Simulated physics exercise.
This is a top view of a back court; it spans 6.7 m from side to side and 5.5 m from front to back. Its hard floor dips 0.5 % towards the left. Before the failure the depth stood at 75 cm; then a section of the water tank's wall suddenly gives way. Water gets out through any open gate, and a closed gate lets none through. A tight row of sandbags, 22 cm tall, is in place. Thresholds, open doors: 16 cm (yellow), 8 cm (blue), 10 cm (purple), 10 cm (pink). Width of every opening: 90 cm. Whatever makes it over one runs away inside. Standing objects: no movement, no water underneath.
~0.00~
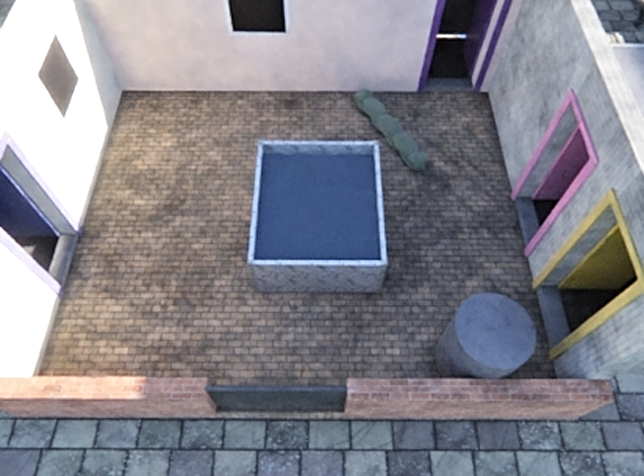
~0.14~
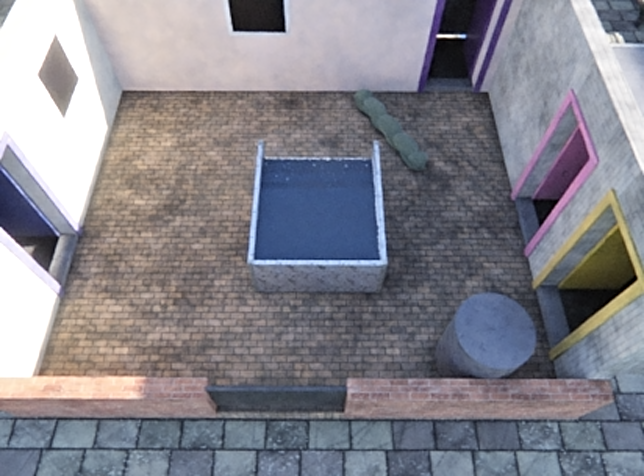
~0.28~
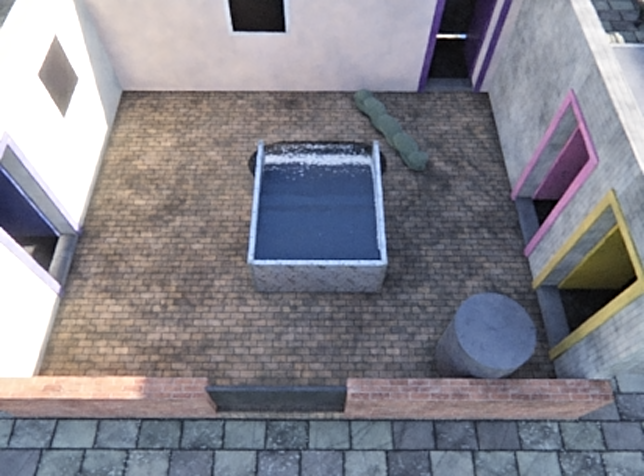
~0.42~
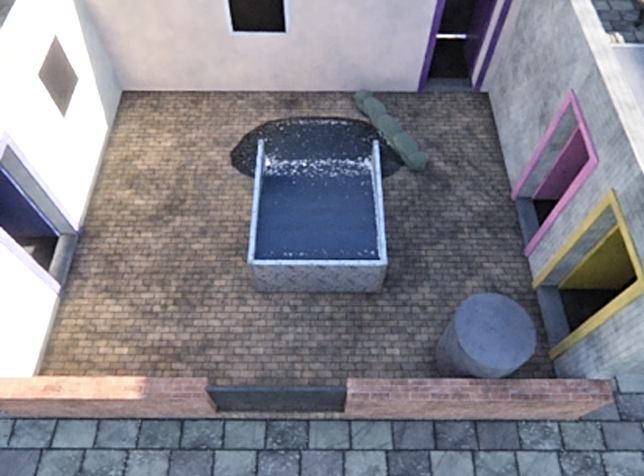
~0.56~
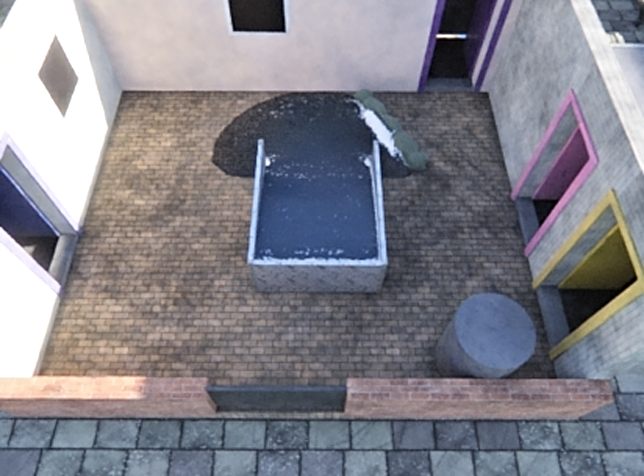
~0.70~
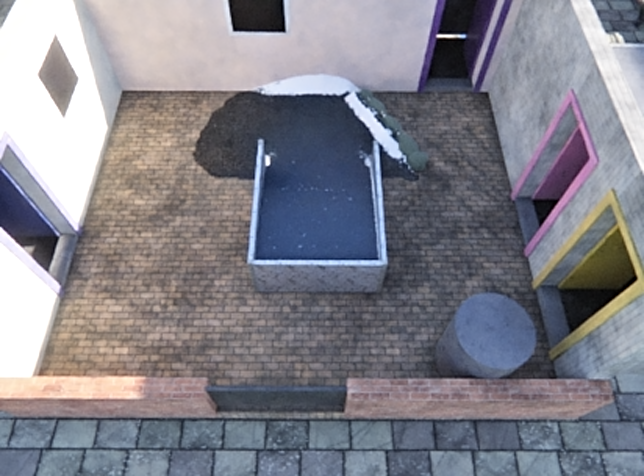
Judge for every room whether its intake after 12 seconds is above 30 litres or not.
The yellow door: Intake not above; the blue door: Intake not above; the purple door: Intake not above; the pink door: Intake not above.
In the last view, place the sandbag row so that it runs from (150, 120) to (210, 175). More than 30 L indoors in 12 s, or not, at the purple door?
Well, at purple the limit is broken.
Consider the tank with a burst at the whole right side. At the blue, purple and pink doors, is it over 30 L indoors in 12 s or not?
Result: Blue limit not passed, purple limit passed, pink limit passed.
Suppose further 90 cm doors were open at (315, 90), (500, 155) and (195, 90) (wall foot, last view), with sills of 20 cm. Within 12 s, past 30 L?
Per doorway, in order: Sufficient / insufficient / insufficient.
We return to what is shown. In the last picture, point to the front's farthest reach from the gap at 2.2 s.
Around pixel (123, 92).
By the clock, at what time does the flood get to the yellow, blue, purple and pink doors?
Times: Yellow 4.0 seconds, blue 2.8 seconds, purple 1.3 seconds, pink 2.8 seconds.
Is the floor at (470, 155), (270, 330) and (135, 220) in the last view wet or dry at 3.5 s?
Submerged, untouched, submerged.
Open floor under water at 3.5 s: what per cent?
Roughly 65 % of the floor is wet.
After 1.4 s water covers 25 % of the floor and is deepest (54 cm) near (340, 92); yellow door not reached, blue door not reached, purple door 3 cm at the sill, 0 L in, pink door not reached.
After 2.2 s water covers 35 % of the floor and is deepest (43 cm) near (123, 92); yellow door not reached, blue door not reached, purple door 6 cm at the sill, 0 L in, pink door not reached.
After 3.5 s water covers 65 % of the floor and is deepest (31 cm) near (123, 92); yellow door not reached, blue door 7 cm at the sill, 0 L in, purple door 6 cm at the sill, 0 L in, pink door 3 cm at the sill, 0 L in.
After 7.0 s water covers 95 % of the floor and is deepest (17 cm) near (38, 378); yellow door 10 cm at the sill, 0 L in, blue door 7 cm at the sill, 1 L in, purple door 3 cm at the sill, 2 L in, pink door 2 cm at the sill, 0 L in.
After 12.0 s water covers 95 % of the floor and is deepest (13 cm) near (440, 107); yellow door 7 cm at the sill, 0 L in, blue door 9 cm at the sill, 5 L in, purple door 13 cm at the sill, 6 L in, pink door 8 cm at the sill, 0 L in.
